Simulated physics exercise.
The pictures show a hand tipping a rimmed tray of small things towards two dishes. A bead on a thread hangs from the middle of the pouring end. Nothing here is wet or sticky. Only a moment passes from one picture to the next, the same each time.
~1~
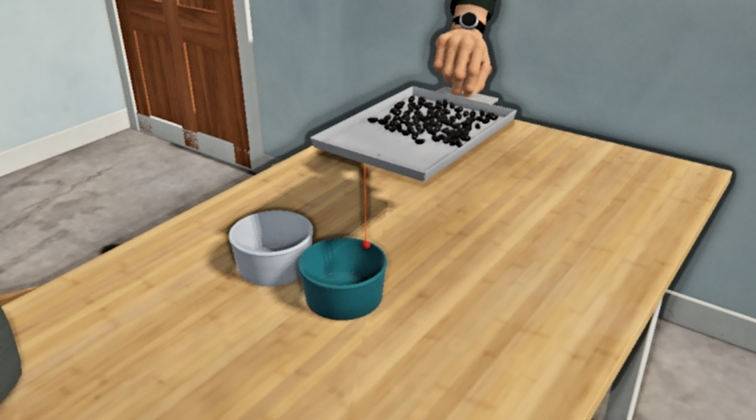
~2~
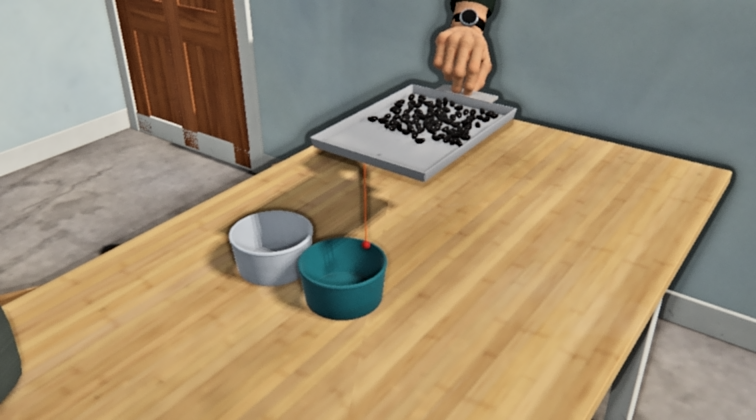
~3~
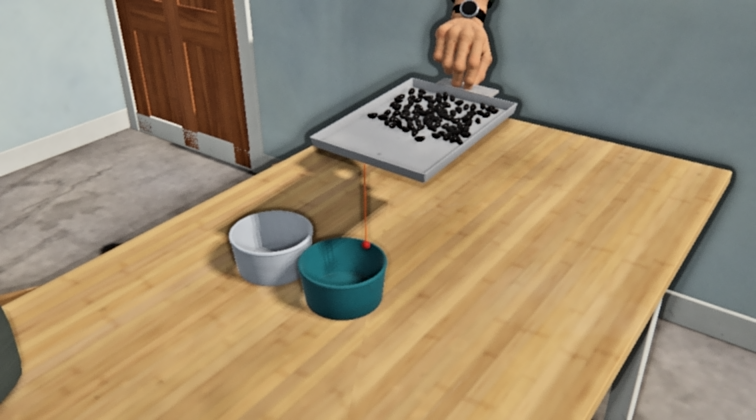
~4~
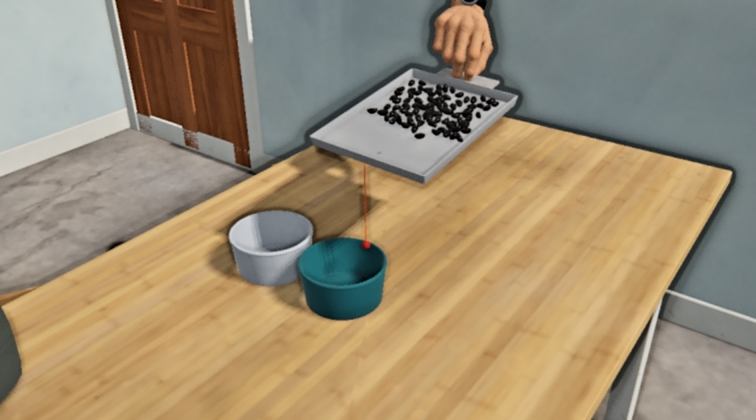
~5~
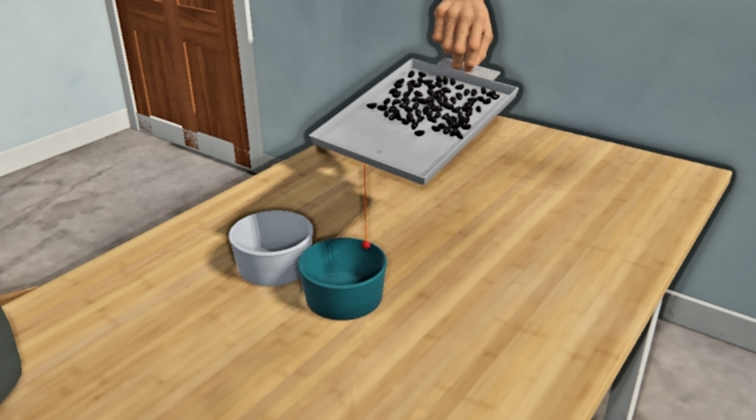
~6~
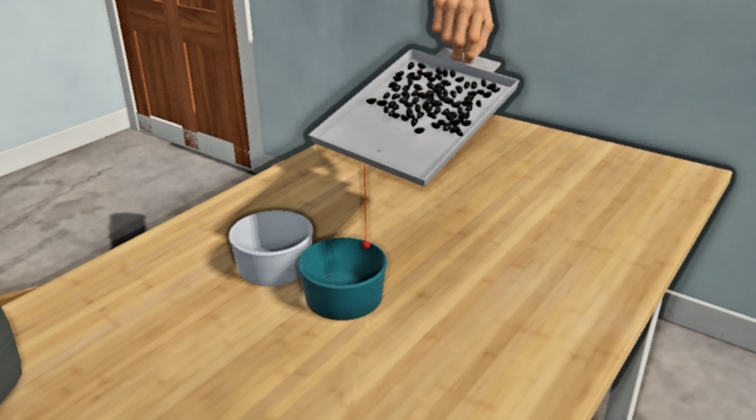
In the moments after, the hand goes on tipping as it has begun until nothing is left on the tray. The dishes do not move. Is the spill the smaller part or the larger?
They take under half between them.
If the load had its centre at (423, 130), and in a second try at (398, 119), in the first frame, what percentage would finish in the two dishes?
Near 20 % and 30 %.
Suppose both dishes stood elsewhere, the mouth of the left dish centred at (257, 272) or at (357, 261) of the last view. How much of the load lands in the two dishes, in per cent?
The first gives 10 %, the second 80 %.
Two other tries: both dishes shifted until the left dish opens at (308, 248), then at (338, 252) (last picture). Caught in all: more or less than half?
At the first place most of it, at the second the larger part.
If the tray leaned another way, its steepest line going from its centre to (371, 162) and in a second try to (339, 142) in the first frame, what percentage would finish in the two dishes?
About 60 and 40 per cent.
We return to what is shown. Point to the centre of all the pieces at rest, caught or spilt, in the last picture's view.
At about (394, 317).
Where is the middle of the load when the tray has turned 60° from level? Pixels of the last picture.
Close to (404, 157).
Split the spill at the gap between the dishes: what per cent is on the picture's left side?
About 10 per cent.
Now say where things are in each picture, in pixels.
The first frame shows corners of the pouring end (314, 137) and (424, 171), level; middle of the load (429, 116), black beans; left dish (244, 263); right dish (316, 296); bead on its thread (366, 245).
The second frame shows corners of the pouring end (314, 137) and (424, 171), level; middle of the load (429, 115).
The third frame shows corners of the pouring end (314, 137) and (424, 172), tipped barely, lowest at the right corner; middle of the load (429, 111).
The fourth frame shows corners of the pouring end (313, 136) and (424, 174), tipped a little, lowest at the right corner; middle of the load (429, 106).
The fifth frame shows corners of the pouring end (313, 135) and (424, 176), tipped a little, lowest at the right corner; middle of the load (429, 100).
The sixth frame shows corners of the pouring end (312, 134) and (424, 178), tipped a little, lowest at the right corner; middle of the load (429, 94); left dish (244, 263); right dish (316, 296).
Just after the last frame, tray tipped steeply; almost all on the tray; just a few outside both; about a tenth in the air.
A moment on, tray tipped past a quarter turn; roughly half on the tray; about a tenth in the right dish; roughly a third outside both; about a tenth in the air.
Further on, tray tipped past a quarter turn; roughly a quarter in the right dish; the larger part outside both.
When it is over, tray tipped past a quarter turn; roughly a quarter in the right dish; not one in the left dish; the larger part outside both.
